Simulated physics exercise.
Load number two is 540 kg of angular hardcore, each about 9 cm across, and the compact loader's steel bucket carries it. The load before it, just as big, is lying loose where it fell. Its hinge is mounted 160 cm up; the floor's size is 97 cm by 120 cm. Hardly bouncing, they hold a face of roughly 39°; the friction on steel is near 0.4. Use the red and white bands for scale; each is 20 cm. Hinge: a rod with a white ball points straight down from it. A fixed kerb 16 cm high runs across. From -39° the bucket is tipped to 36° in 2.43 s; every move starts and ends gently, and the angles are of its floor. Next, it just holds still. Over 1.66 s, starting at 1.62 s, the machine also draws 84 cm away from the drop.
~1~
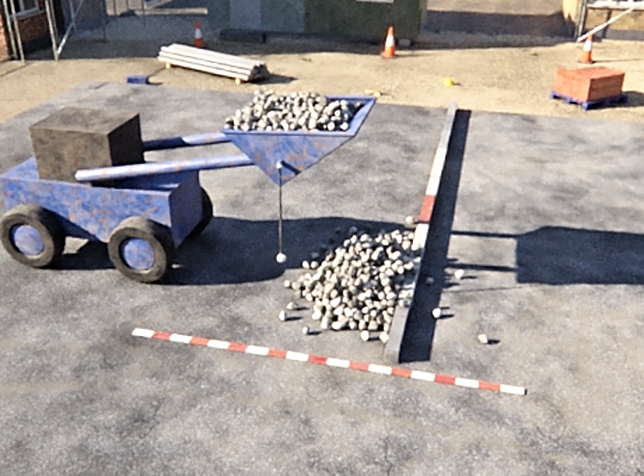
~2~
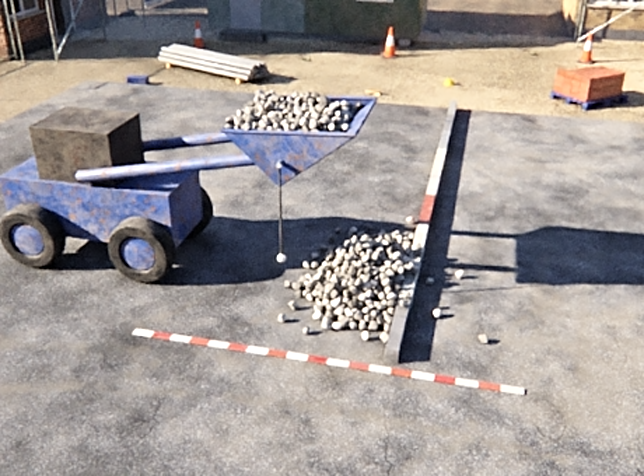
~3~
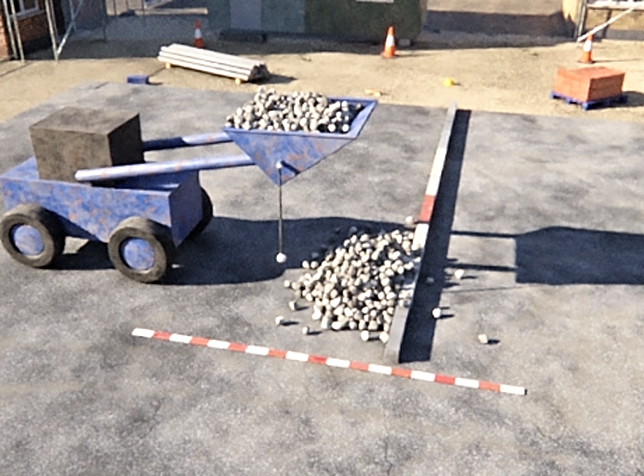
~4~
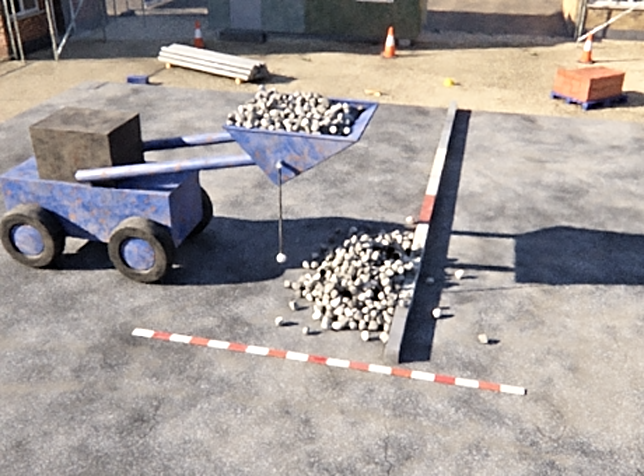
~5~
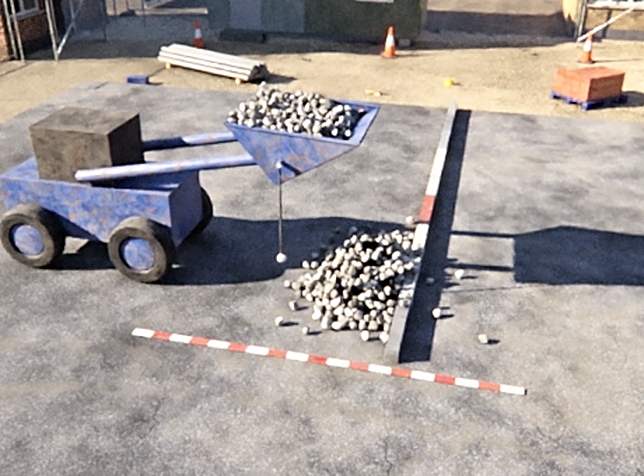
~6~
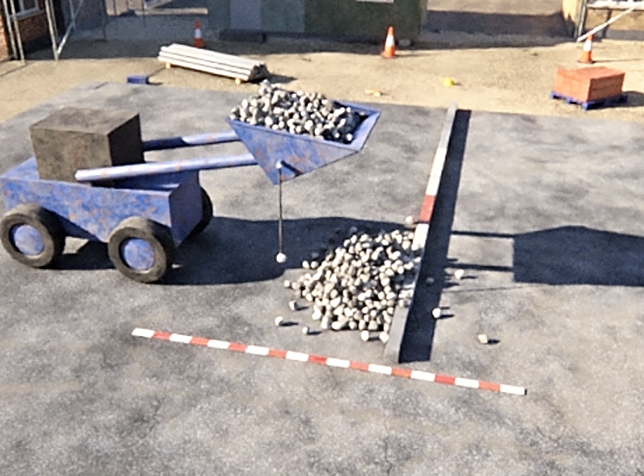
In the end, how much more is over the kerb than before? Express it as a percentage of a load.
By the end about 3 per cent more lies there.
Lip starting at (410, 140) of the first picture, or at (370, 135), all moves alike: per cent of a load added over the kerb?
The first would add some 35 per cent and the second some 5 per cent.
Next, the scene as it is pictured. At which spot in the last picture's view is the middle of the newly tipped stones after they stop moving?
Roughly pixel (335, 263) in the last view.
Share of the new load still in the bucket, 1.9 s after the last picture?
Roughly 15 per cent of its load.
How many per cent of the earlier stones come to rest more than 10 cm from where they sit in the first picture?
Close to 5 per cent.
Then, 1.2 s after the last picture the floor is at 24°; in per cent of one load, 97 in the bucket, 103 on this side of the kerb, 1 over the kerb; the foremost stones are at (433, 282).
Then, 1.9 s after the last picture the floor is at 36°; in per cent of one load, 16 in the bucket, 183 on this side of the kerb, 1 over the kerb; the foremost stones are at (442, 292).
Then, 3.1 s after the last picture the floor is at 36°; in per cent of one load, 0 in the bucket, 197 on this side of the kerb, 3 over the kerb; the foremost stones are at (473, 284).
Then, 6.0 s after the last picture the floor is at 36°; in per cent of one load, 0 in the bucket, 197 on this side of the kerb, 3 over the kerb; the foremost stones are at (473, 284). Net gain over the kerb, 3.
